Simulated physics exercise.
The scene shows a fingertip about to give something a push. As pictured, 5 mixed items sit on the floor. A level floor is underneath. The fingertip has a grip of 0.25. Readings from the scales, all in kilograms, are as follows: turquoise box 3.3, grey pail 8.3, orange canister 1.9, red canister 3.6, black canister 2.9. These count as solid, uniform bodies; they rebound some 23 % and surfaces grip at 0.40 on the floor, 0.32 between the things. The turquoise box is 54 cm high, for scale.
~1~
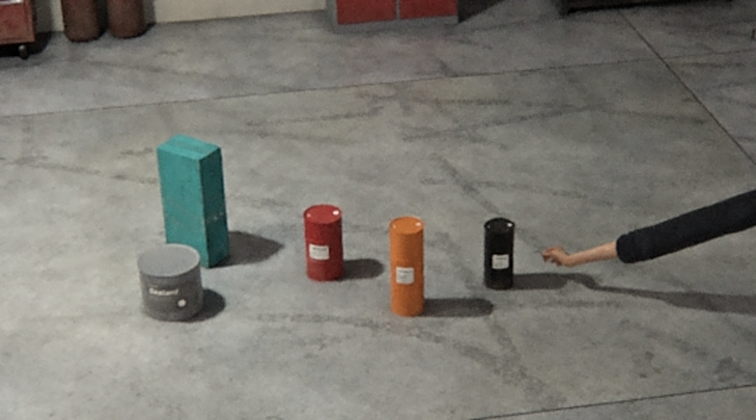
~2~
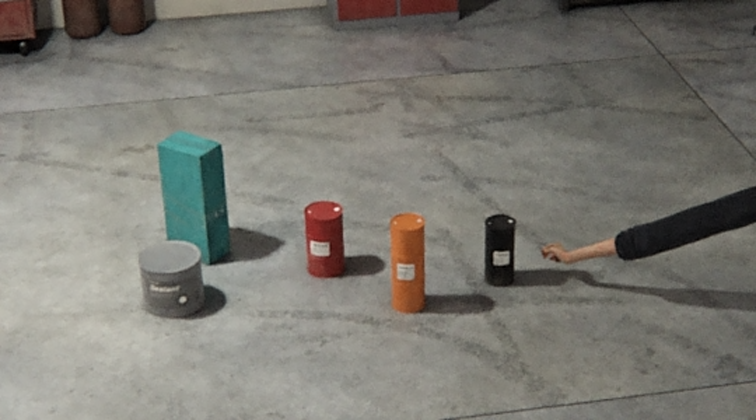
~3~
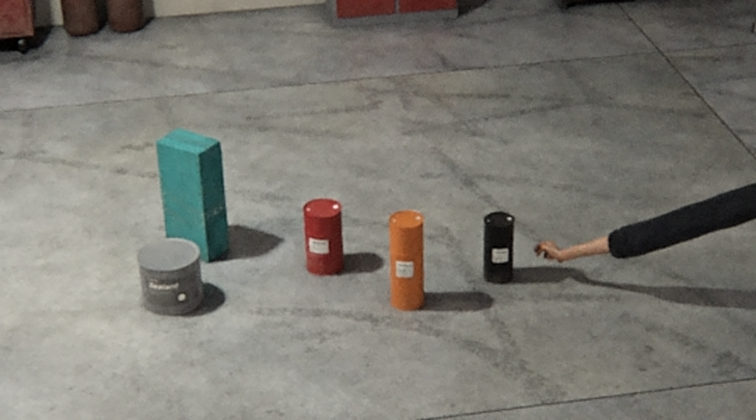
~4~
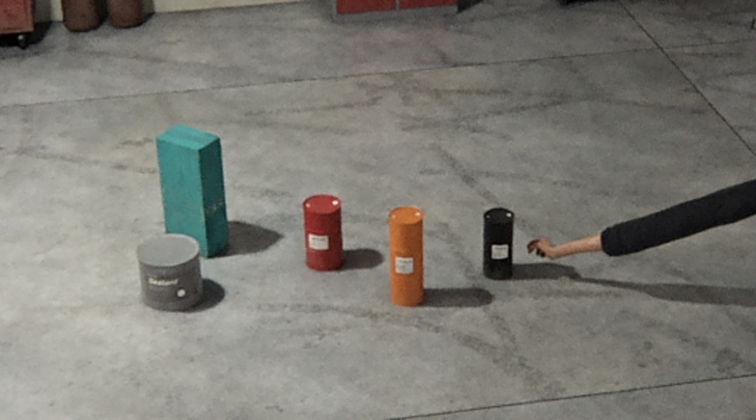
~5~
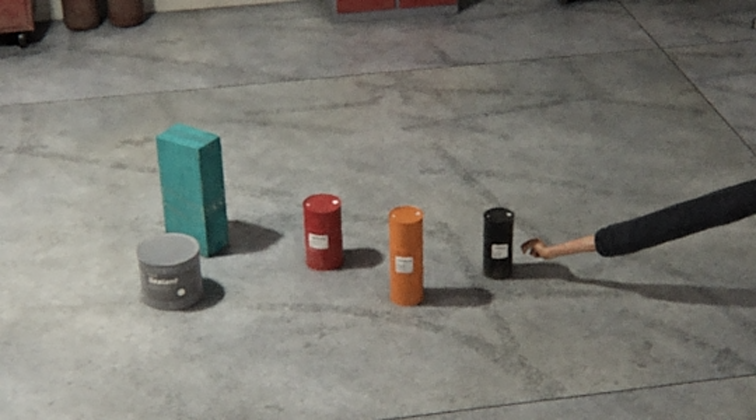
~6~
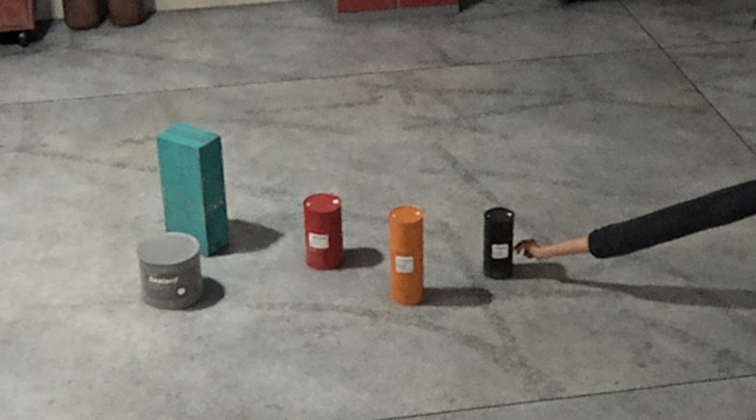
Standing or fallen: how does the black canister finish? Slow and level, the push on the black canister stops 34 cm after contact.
Standing.
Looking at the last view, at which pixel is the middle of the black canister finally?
It comes to rest around (420, 252).
Then, 0.30 s on from there, hand has come 19 cm; black canister moved 6 cm near (484, 245).
Then, 0.70 s on from there, hand has come 28 cm; black canister moved 15 cm near (464, 247).
Then, 1.00 s on from there, hand has come 34 cm; black canister moved 21 cm near (449, 249).
Then, 1.40 s on from there, hand has come 43 cm; black canister moved 30 cm near (429, 251).
In the end, not toppled but over 14 cm from the start, black canister; the other 4 under 14 cm from the start. At the end, from the last picture's camera, black canister near (420, 252).
